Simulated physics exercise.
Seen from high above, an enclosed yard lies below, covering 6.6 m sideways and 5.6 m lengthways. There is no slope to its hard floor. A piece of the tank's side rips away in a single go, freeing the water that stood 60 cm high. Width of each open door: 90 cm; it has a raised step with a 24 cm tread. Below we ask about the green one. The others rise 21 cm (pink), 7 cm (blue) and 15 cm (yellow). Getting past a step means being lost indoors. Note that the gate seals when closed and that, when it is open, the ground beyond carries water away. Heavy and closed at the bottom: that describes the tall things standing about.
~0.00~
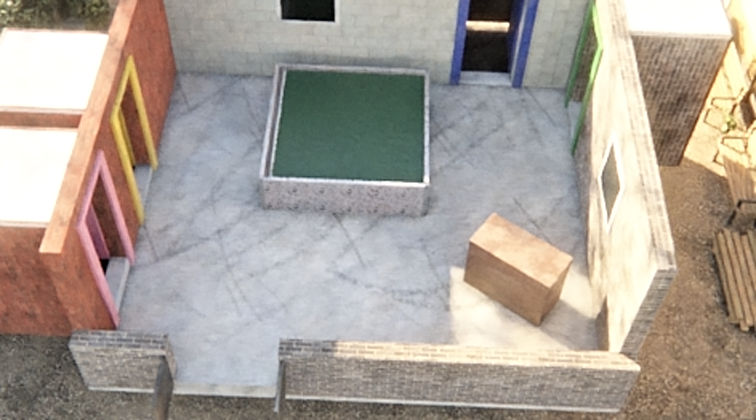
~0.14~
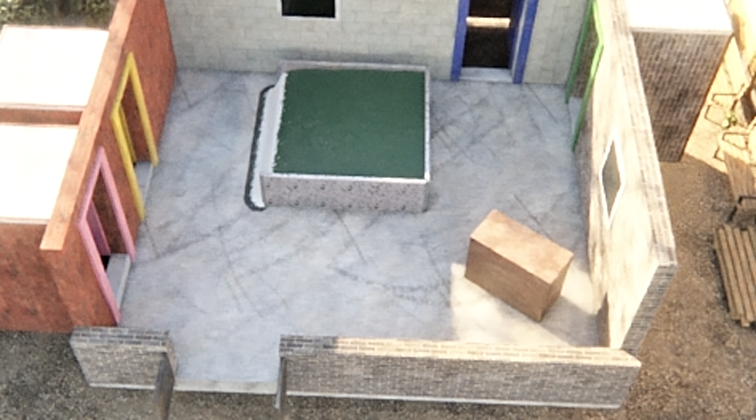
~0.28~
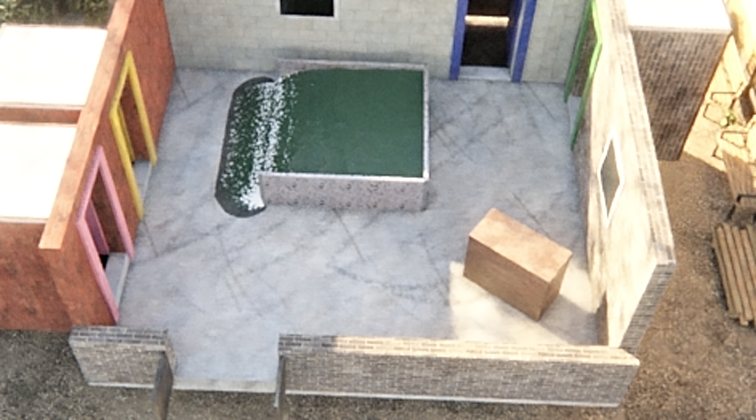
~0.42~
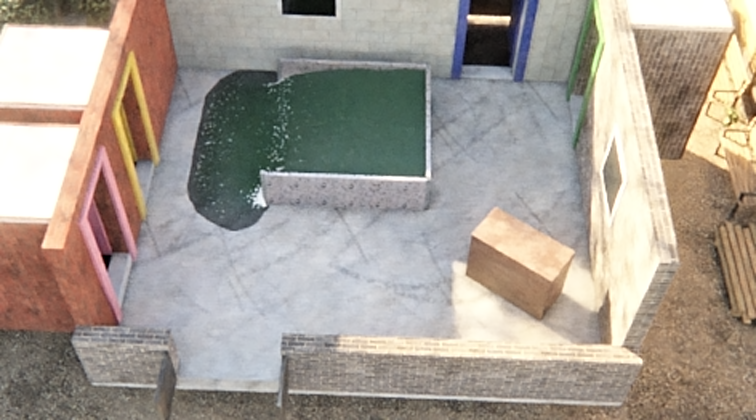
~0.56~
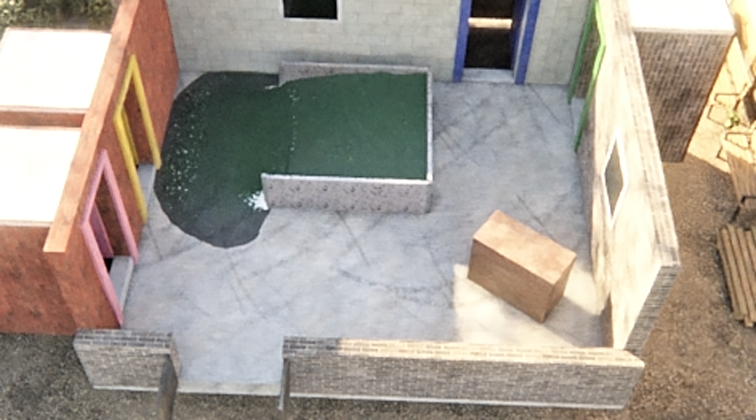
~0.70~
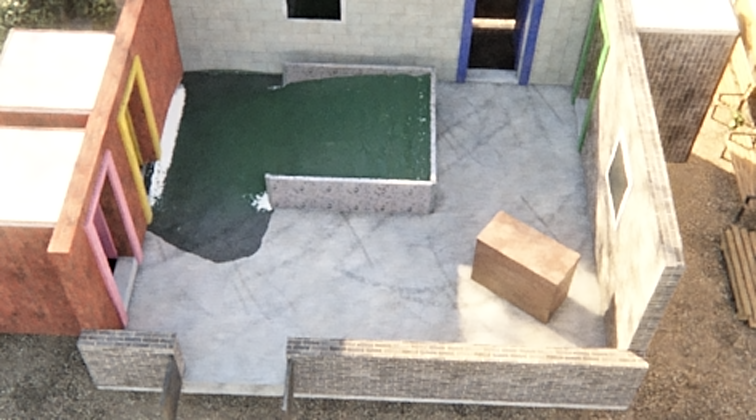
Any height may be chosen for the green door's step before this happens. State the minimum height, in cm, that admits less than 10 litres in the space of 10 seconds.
13 cm, roughly.
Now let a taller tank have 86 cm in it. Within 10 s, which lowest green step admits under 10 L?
Then roughly 20 cm.
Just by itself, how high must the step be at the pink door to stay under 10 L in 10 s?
Door pink, min height approx. 14.0 cm.
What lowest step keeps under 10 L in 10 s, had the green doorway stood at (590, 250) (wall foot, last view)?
It needs roughly 7.5 cm.
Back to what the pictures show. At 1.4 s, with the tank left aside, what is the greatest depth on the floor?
Max depth: Around 47 cm.
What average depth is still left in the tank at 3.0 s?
It averages near 16 cm.
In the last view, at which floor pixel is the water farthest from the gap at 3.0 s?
(116, 362).
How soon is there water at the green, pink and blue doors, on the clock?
Door green 4.0 s / door pink 1.2 s / door blue 3.2 s.
After 1.4 s water covers 25 % of the floor, deepest (47 cm) near (185, 71); it has not reached the green door.
After 3.0 s water covers 40 % of the floor, deepest (35 cm) near (119, 350); it has not reached the green door.
After 10.0 s water covers 95 % of the floor, deepest (12 cm) near (170, 133); 4 cm at the green door, 3 litres in over its 16 cm step.
At the green door as built, the water arrived by 4.0 s and peaked near 15 cm at 4.6 s.
Run again over the same 10 s with other heights there, 20 litres in over 11 cm, 5 litres over 15 cm. The limit of 10 litres is kept from about 13 cm up.
